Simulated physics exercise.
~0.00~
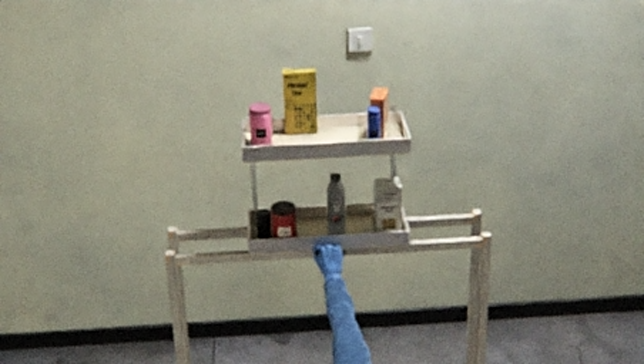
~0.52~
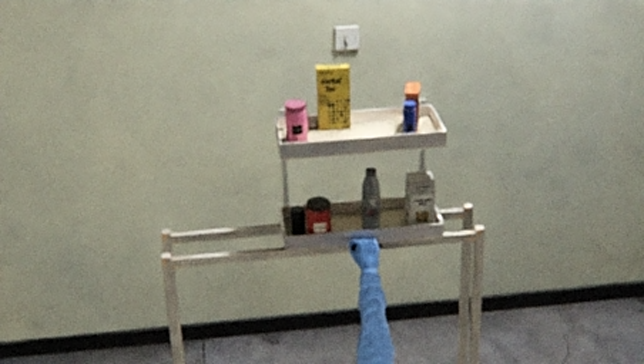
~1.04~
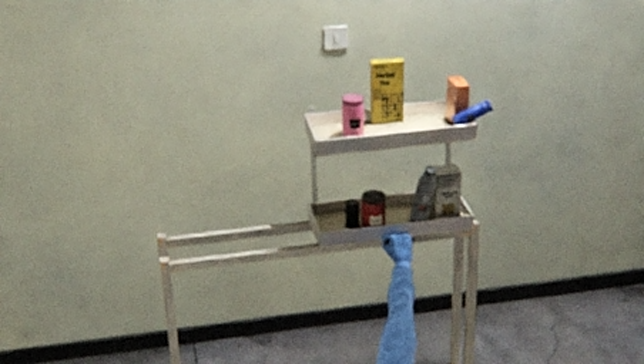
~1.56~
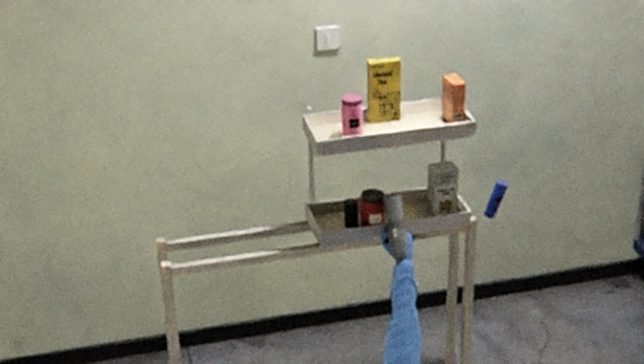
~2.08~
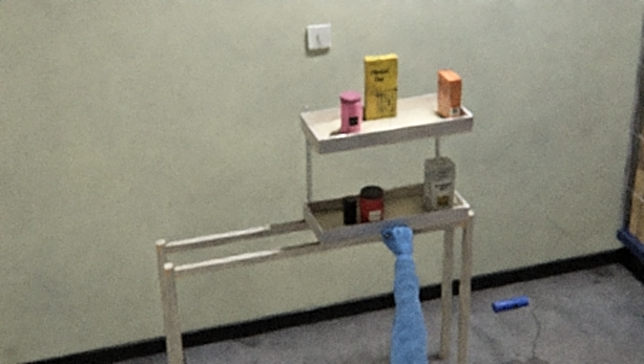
We see a blue-gloved hand move a two-level tray of containers right along a wooden rack until it reaches the end, where a blue shaker and a grey bottle tip and fall off; the shaker ends on the floor while the other containers remain upright on the tray.
